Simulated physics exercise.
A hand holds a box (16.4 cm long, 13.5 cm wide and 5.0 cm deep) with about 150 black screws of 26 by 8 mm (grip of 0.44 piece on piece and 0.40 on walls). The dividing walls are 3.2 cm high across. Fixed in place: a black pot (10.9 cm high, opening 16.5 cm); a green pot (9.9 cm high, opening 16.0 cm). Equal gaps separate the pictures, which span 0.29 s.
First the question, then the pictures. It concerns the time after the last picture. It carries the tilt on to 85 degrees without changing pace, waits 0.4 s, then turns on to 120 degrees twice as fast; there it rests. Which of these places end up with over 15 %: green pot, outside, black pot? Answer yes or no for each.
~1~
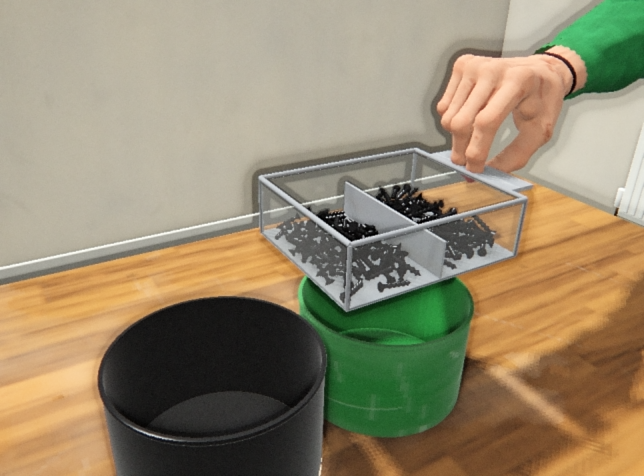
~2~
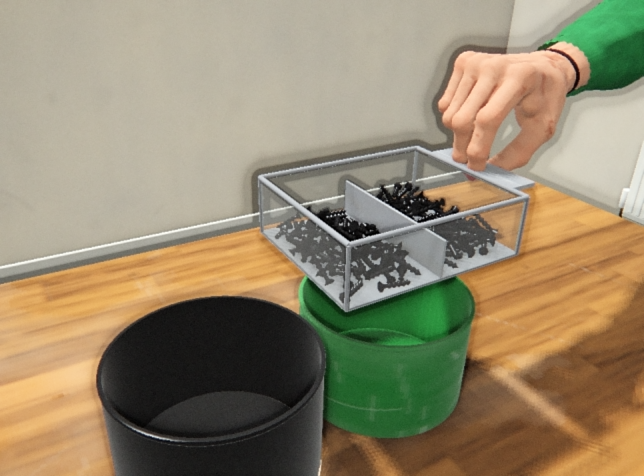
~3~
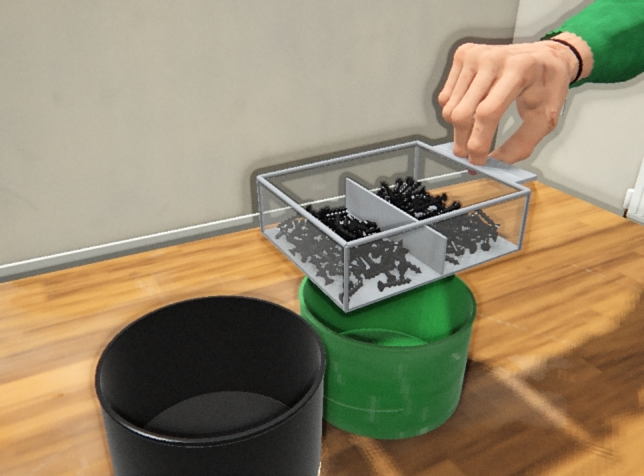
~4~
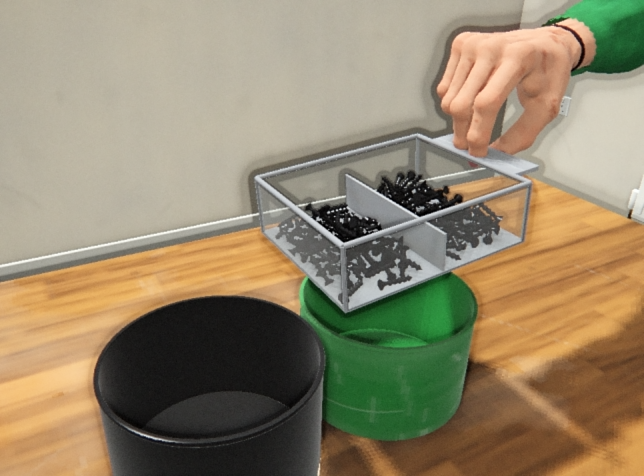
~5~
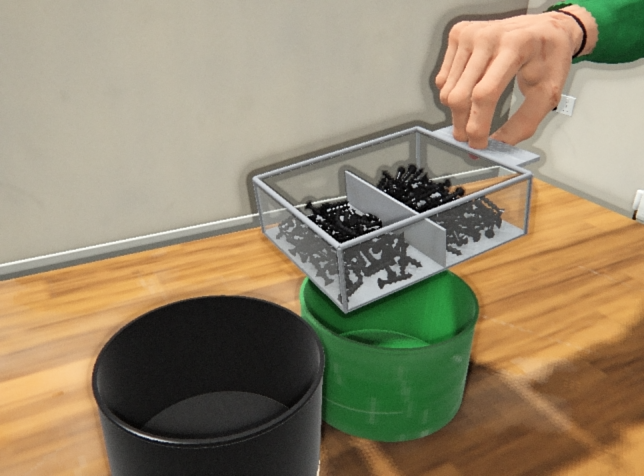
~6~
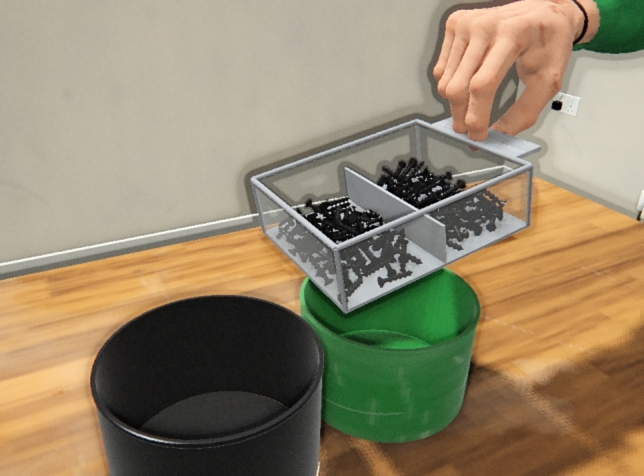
Green pot - no; outside everything - no; black pot - yes.
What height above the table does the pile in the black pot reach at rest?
Close to 3.0 centimetres.
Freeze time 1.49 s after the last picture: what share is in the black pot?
Some 0 per cent.
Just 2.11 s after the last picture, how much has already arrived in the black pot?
About 5 per cent so far.
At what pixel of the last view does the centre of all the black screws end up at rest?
Somewhere about (186, 441) in the final view.
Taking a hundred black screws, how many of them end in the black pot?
My estimate is roughly 95 per cent.
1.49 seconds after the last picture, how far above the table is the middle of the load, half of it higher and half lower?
26 centimetres or so.
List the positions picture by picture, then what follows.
In the first picture, box at (446, 226); tilt 0 degrees; leading edge at (300, 208); black pot at (215, 356); green pot at (385, 293).
In the second picture, box at (446, 225); tilt 1 degrees; leading edge at (299, 207).
In the third picture, box at (445, 223); tilt 3 degrees; leading edge at (297, 208).
In the fourth picture, box at (444, 219); tilt 5 degrees; low side left; leading edge at (294, 208).
In the fifth picture, box at (443, 215); tilt 8 degrees; low side left; leading edge at (292, 209).
In the sixth picture, box at (441, 211); tilt 10 degrees; low side left; leading edge at (289, 210); black pot at (211, 356); green pot at (389, 295).
Then, 0.81 s after the last picture, tilt 48 degrees; box 100 %; middle of all pieces near (361, 177).
Then, 1.49 s after the last picture, tilt 80 degrees; box 100 %; middle of all pieces near (312, 175).
Then, 2.11 s after the last picture, tilt 86 degrees; black pot 5 %, box 95 %; middle of all pieces near (290, 201).
Then, 2.71 s after the last picture, tilt 120 degrees; black pot 95 %; middle of all pieces near (187, 419).
In the end, black pot 95 %, green pot 0 %, box 0 %, outside 5 %.
